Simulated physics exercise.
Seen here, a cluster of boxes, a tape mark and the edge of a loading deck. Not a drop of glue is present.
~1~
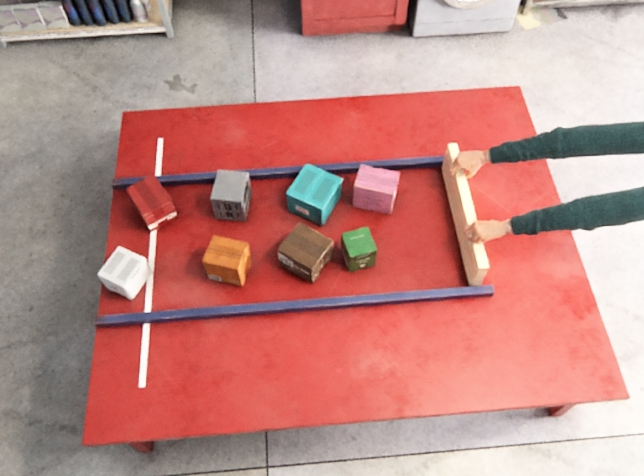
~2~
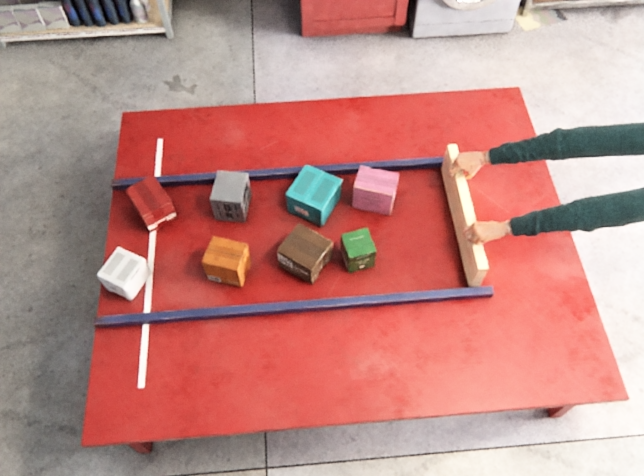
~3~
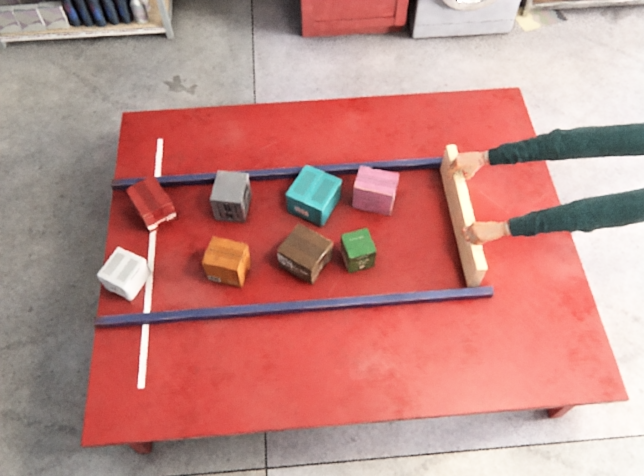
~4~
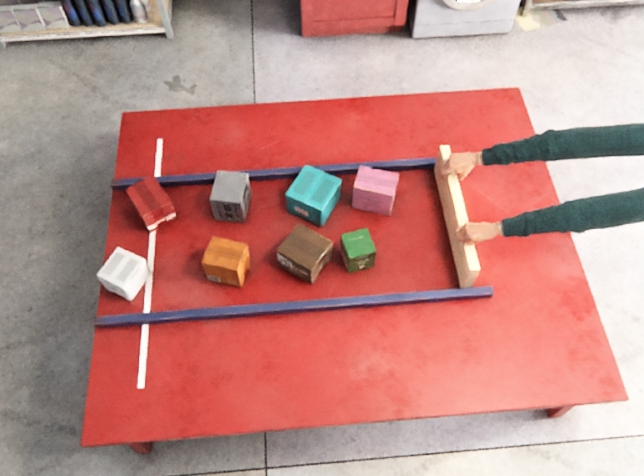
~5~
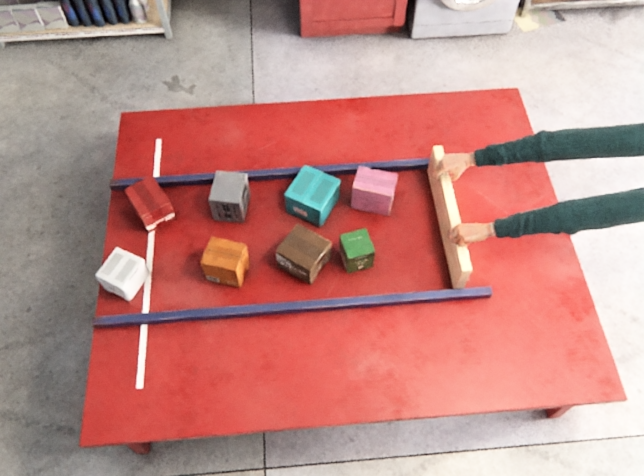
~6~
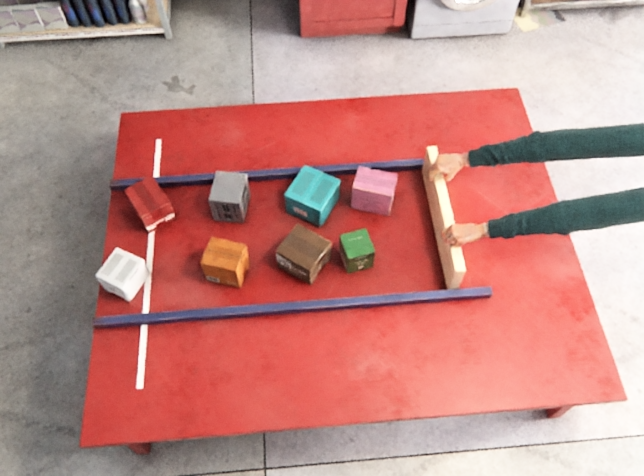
The clip opens on a red table where eight colored boxes sit between two blue rails, near a white tape line at the left. Two green-sleeved arms hold a wooden plank still at the right, then slide it slightly left, while the boxes stay in place.
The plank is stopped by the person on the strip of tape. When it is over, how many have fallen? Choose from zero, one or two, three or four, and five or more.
When it is over, five or more have fallen.
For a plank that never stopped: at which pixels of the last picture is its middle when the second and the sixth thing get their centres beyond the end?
It sits around (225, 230) and after that around (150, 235).
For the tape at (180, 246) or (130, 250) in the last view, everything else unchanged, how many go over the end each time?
Try 1: 4; try 2: 6.
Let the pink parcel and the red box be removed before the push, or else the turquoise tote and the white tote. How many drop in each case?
Fallen: 3 in the first try, 3 in the other.
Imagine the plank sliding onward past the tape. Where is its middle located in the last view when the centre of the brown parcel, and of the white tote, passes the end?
The middle is at (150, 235) when it's the brown parcel, and at (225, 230) when it's the white tote.
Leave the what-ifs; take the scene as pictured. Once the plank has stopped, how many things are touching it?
2 in contact.
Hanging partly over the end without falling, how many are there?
1 is the number.
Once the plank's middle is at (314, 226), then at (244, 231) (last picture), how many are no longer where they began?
The number moved is 6 and then 8.
A little later, none off yet; white tote at rest near (124, 275); red box at rest near (150, 204); orange box at rest near (226, 263).
Next, none off yet; white tote shifted a little near (119, 276); red box shifted about its own width near (120, 204); orange box shifted well along near (159, 268).
When it is over, the number that fall off is five or more; down, turquoise tote, grey crate, orange box, red box and white tote.
